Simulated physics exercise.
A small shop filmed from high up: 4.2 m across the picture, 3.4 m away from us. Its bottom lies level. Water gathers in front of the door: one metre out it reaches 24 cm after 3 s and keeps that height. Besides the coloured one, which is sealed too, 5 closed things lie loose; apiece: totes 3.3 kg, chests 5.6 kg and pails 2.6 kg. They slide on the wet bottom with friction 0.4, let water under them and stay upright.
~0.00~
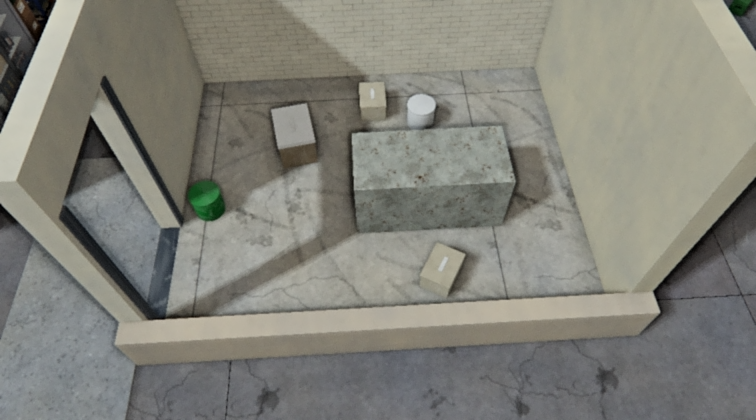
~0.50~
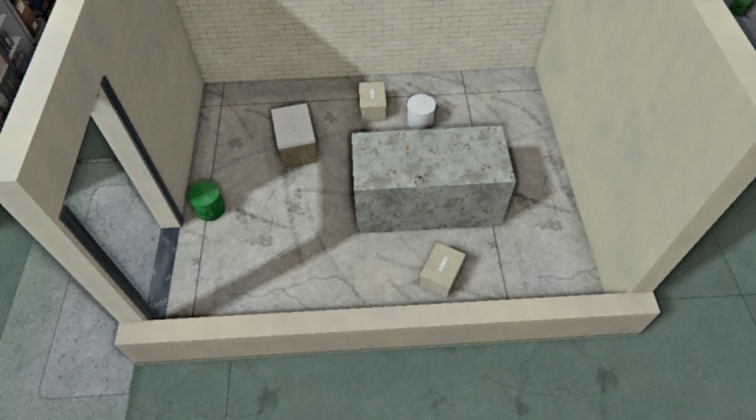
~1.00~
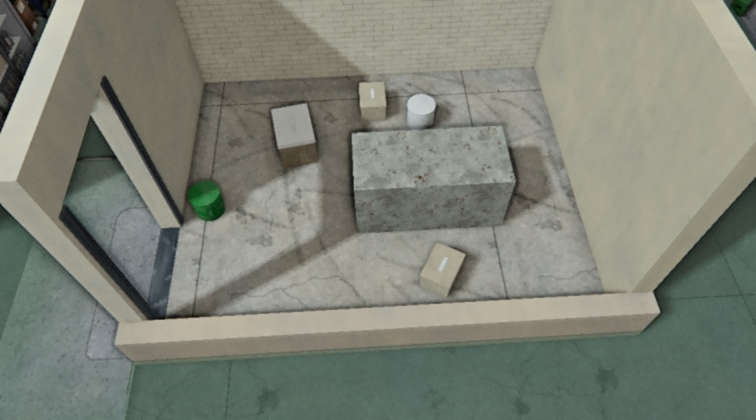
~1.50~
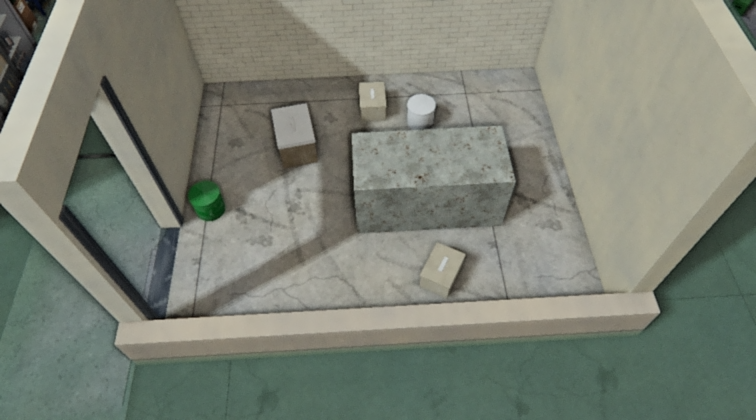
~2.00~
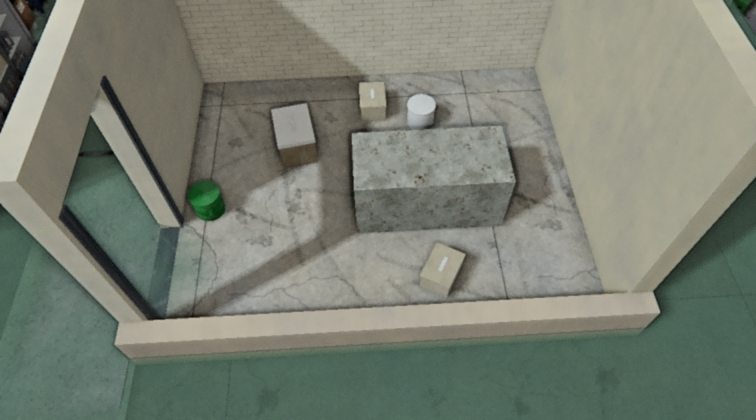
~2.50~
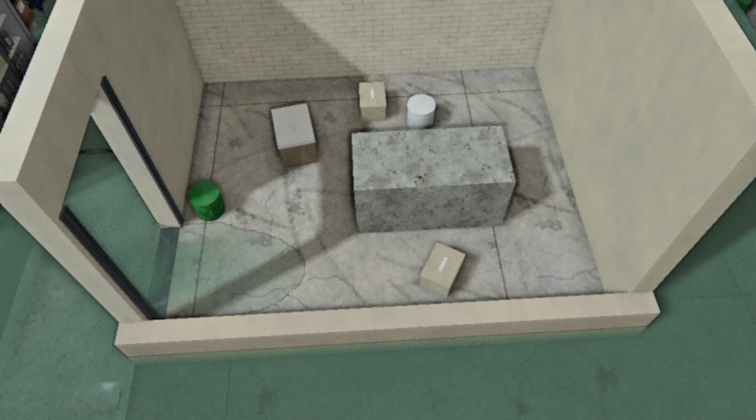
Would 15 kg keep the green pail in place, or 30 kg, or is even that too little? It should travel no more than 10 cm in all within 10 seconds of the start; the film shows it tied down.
For it, the smaller load will do.
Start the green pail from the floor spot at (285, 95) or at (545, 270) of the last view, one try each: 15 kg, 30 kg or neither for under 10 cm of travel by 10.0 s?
In turn: The smaller is enough; it takes the larger.
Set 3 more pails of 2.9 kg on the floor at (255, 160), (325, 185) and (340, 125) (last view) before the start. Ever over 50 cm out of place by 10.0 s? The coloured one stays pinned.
In turn: Under, more, more.
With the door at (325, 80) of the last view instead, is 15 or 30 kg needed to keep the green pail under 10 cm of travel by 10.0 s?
Then the smaller load will do.
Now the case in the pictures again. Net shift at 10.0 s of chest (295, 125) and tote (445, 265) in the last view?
In turn: 60 cm, 200 cm.
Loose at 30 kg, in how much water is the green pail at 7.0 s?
Roughly 4 cm.
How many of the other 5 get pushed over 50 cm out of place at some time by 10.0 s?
I count 4.
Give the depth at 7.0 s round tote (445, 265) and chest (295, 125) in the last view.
About 4 and 2 cm.
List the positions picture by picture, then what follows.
The green pail at (204, 193), on the bottom; 0.0 m2 under water; 0 of 6 have shifted, in the first frame.
The green pail at (204, 193), on the bottom; 0.0 m2 under water; 0 of 6 have shifted, in the second frame.
The green pail at (204, 193), on the bottom; water covers 0.0 m2; 0 of 6 have shifted, in the third frame.
The green pail at (204, 193) rests on the ground; water covers 0.0 m2; 0 of 6 have shifted, in the fourth frame.
The green pail at (204, 193), on the bottom; water covers 0.3 m2; 0 of 6 have shifted, in the fifth frame.
The green pail at (204, 193), on the bottom; water covers 1.1 m2; 0 of 6 have shifted, in the sixth frame.
After 3.5 s the green pail would be 0 cm from its start with 15 kg and 0 cm from its start with 30 kg; 2 cm of water round it then.
After 4.5 s the green pail would be 0 cm from its start with 15 kg and 0 cm from its start with 30 kg; 3 cm of water round it then.
After 7.0 s the green pail would be 0 cm from its start with 15 kg and 0 cm from its start with 30 kg; 4 cm of water round it then.
After 10.0 s the green pail would be 0 cm from its start with 15 kg and 0 cm from its start with 30 kg; 6 cm of water round it then.
